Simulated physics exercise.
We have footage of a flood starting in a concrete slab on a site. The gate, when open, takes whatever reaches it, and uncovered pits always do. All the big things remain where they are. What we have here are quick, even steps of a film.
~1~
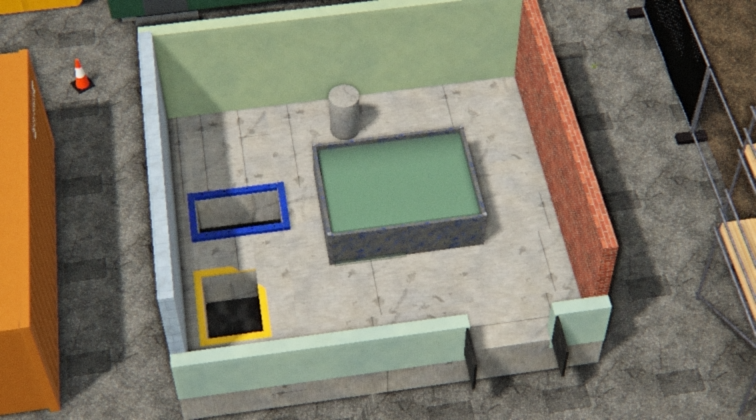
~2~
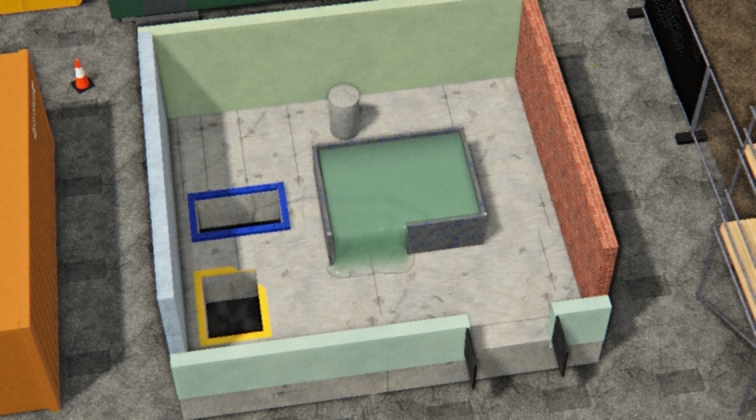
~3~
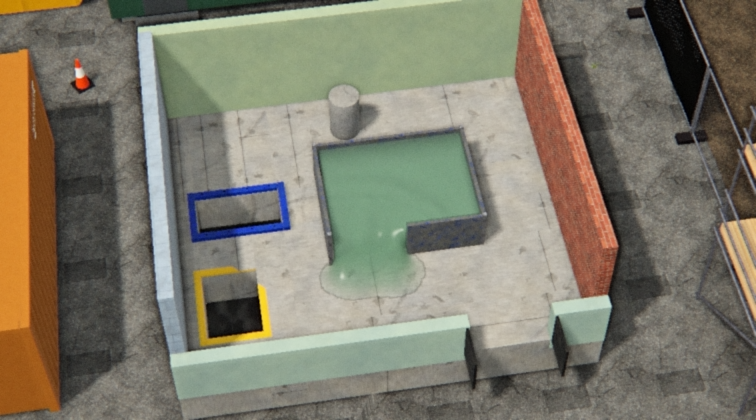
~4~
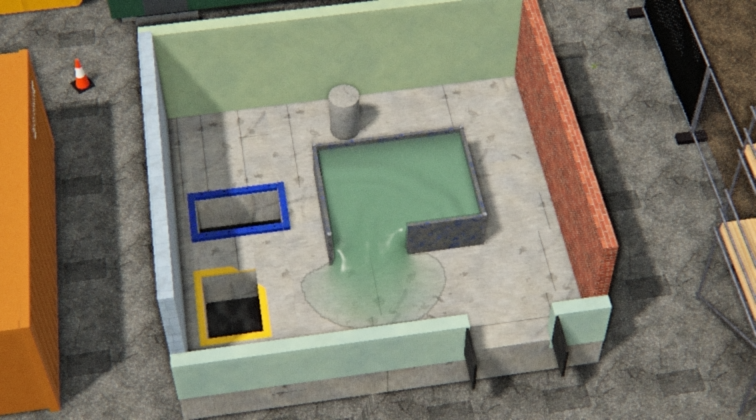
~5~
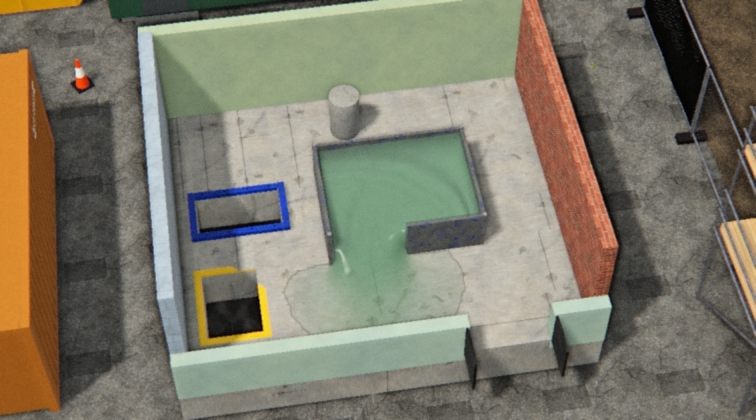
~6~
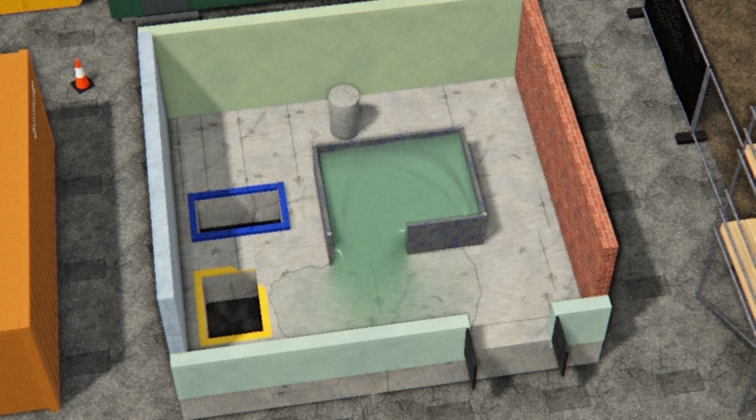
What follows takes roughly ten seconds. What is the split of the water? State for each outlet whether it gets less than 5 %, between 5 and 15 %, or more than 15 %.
Outcome. The gate gets between 5 and 15 %. The blue pit gets less than 5 %. The yellow pit gets more than 15 %.
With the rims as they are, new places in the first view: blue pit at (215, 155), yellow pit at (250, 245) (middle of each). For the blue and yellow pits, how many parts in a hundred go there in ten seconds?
The blue pit takes around 6 percent, while the yellow pit takes around 25 percent.
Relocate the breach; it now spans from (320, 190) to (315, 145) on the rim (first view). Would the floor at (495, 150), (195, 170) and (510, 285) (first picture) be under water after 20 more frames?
Point 1: Unwetted; point 2: Inundated; point 3: Unwetted.
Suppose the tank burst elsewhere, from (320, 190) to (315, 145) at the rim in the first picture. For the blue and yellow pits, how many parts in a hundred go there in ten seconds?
Per cent: Blue 40, yellow 10.
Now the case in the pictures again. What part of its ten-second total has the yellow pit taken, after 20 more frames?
About 35 per cent.
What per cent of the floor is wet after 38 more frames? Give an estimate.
About 70 per cent.
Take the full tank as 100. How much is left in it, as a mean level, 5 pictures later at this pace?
Roughly 70 per cent.
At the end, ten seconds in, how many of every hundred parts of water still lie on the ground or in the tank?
52 % or so.
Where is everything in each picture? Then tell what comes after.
The first frame shows the tank at (398, 182) is whole and still.
In the second frame, the front is at (410, 262), out from the gap at (369, 247).
In the third frame, the front is at (415, 285), out from the gap at (369, 248).
In the fourth frame, the front is at (404, 322), out from the gap at (370, 249).
In the fifth frame, the front is at a hidden place, out from the gap at (370, 249).
In the sixth frame, the front is at a hidden place, out from the gap at (369, 249).
A moment on, water covers 25 % of the floor; the gate 0 %, the blue pit 0 %, the yellow pit 0 %.
Next, water covers 35 % of the floor; the gate 1 %, the blue pit 0 %, the yellow pit 2 %.
Then, water covers 50 % of the floor; the gate 3 %, the blue pit 0 %, the yellow pit 13 %.
Later, water covers 70 % of the floor; the gate 6 %, the blue pit 1 %, the yellow pit 27 %.
In the end, water covers 95 % of the floor; the gate 9 %, the blue pit 1 %, the yellow pit 39 %.
